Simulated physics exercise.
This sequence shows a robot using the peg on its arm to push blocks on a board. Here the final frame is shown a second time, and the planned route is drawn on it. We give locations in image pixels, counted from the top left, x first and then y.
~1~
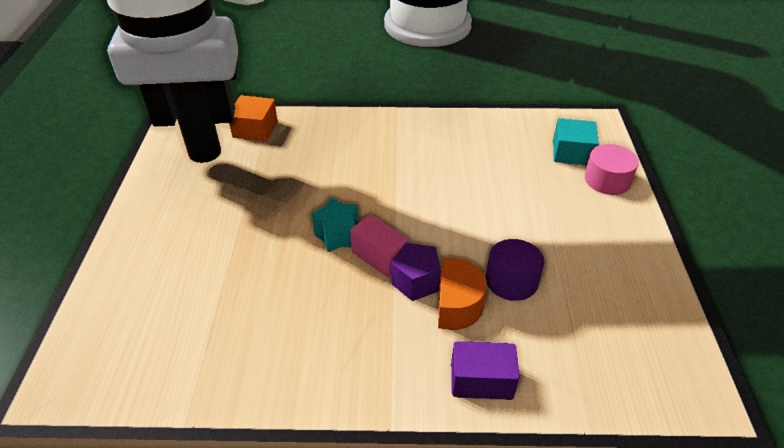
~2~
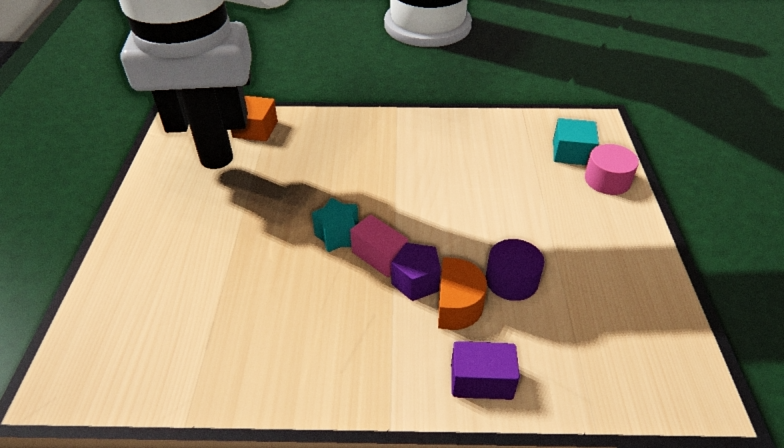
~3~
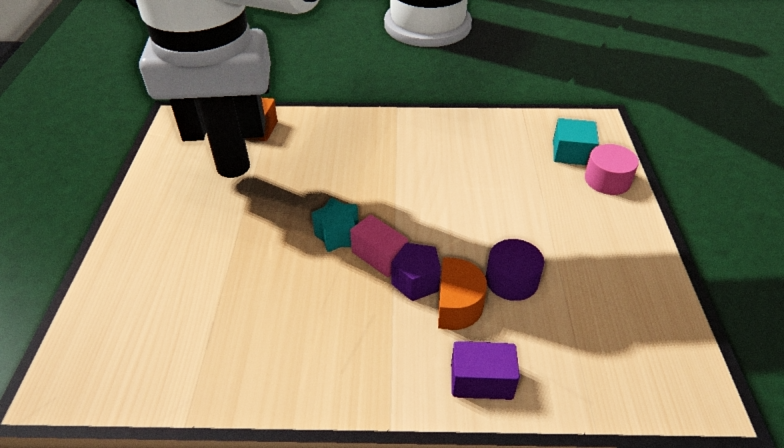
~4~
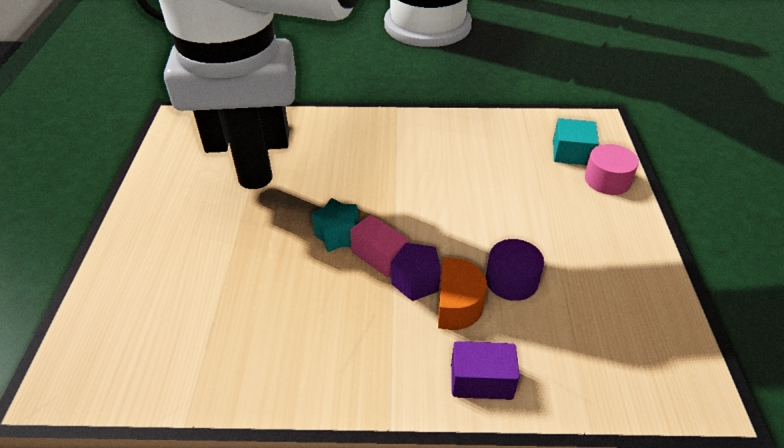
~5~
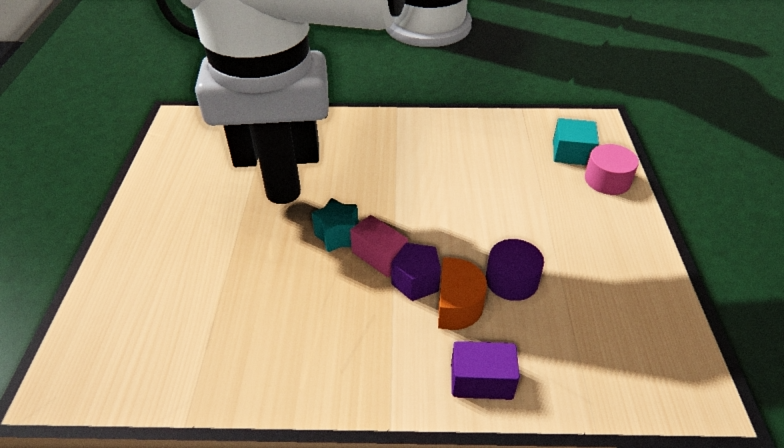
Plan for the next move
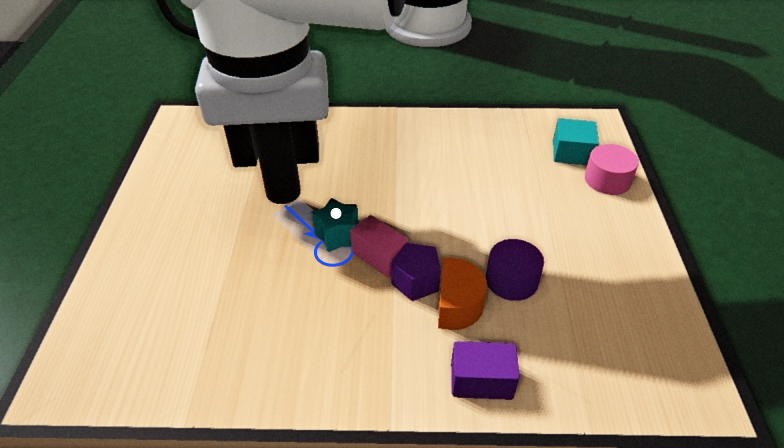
A robot arm moved its black peg a short way right and toward the front of the wooden board, nearing the turquoise star at the end of a row of colored blocks, which all stayed still.
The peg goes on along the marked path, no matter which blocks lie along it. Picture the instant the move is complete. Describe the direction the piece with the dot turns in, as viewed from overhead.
That block twists counter-clockwise.
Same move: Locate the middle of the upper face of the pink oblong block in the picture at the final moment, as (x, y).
That would be at about pixel (407, 231).
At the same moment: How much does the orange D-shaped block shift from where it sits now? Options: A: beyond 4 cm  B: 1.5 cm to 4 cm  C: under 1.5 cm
The answer is C.
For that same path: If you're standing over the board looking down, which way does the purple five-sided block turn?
It is turned clockwise.
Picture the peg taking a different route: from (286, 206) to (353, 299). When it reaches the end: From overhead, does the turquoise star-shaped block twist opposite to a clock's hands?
I'd say yes.
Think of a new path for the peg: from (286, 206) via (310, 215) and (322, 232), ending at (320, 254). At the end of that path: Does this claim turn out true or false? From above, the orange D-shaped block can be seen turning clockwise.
The statement is true.
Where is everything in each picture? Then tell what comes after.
Peg's lower end (205, 153); turquoise star-shaped block (336, 213); pink oblong block (379, 234); purple five-sided block (417, 259); orange D-shaped block (461, 282), in the first picture.
Peg (217, 159); blocks still, in the second picture.
Peg (234, 168); blocks still, in the third picture.
Peg (256, 179); blocks still, in the fourth picture.
Peg (284, 193); turquoise star-shaped block (336, 213); pink oblong block (379, 234); purple five-sided block (417, 259); orange D-shaped block (461, 282), in the fifth picture.
Drawn move, from (286, 206) directly to (334, 251); the dot is on the turquoise star-shaped block.
What follows on the original path. Halfway along, peg (307, 214); turquoise star-shaped block (337, 216), turned 15° anticlockwise.
At the end, peg (333, 238); turquoise star-shaped block (366, 218), turned 65° anticlockwise; pink oblong block (407, 231), turned 25° clockwise; purple five-sided block (429, 265), turned 25° clockwise; orange D-shaped block (467, 284).
